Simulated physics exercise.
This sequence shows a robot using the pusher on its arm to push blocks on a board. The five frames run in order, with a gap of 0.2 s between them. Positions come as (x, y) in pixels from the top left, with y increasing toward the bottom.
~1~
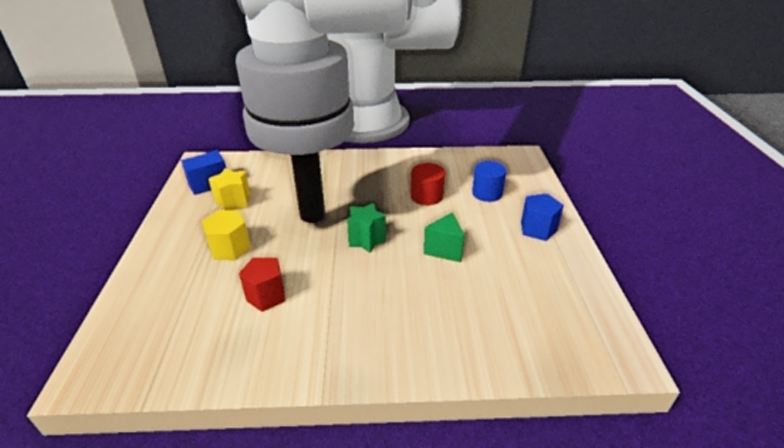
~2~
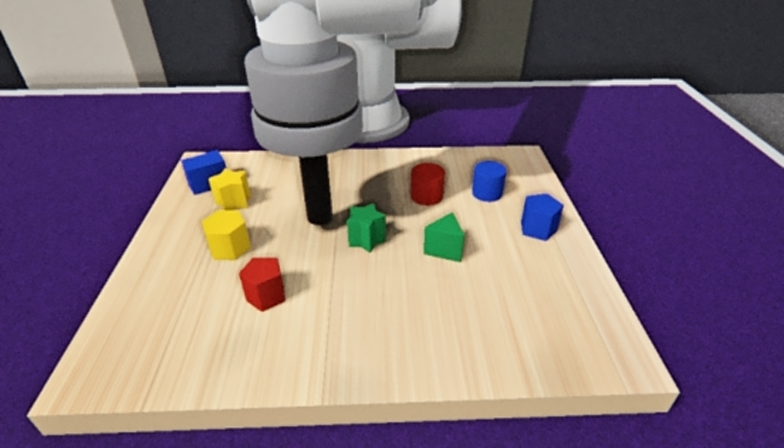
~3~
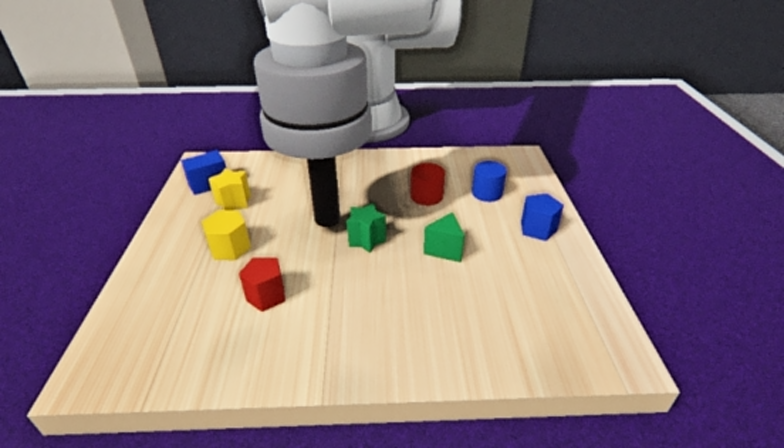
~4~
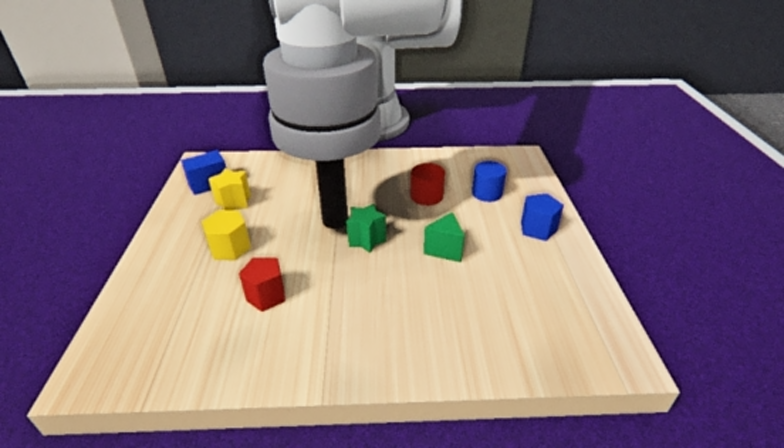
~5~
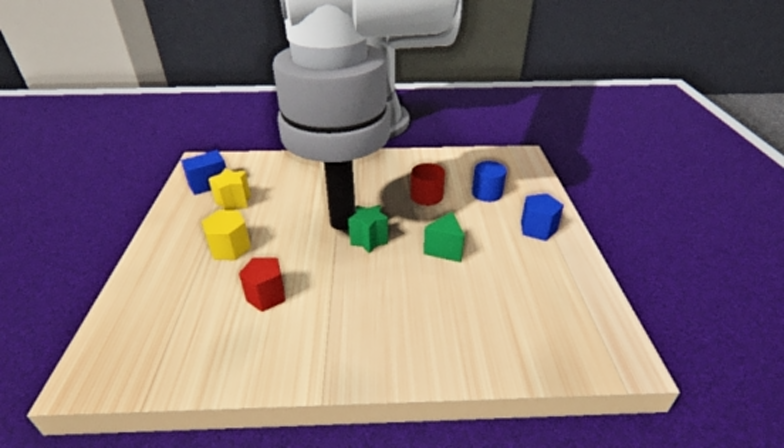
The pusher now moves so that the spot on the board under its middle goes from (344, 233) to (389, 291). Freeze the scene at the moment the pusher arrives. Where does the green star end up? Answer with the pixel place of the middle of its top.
Around pixel (390, 224).
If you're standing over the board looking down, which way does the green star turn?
Rotation: Counter-clockwise.
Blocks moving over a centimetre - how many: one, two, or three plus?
I predict one.
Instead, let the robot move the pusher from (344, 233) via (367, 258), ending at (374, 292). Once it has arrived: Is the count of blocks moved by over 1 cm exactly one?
Yes.
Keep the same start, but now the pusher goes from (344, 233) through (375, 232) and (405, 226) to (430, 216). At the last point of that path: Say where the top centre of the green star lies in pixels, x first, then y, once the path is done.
It will likely be found at (403, 218).
On the path given first. One third of the way, pusher (357, 240); green star (384, 221), turned 25° anticlockwise.
Two thirds of the way, pusher (373, 260); green star (390, 224), turned 60° anticlockwise.
At the end, pusher (389, 281); green star (390, 224), turned 60° anticlockwise; green triangular block unmoved.
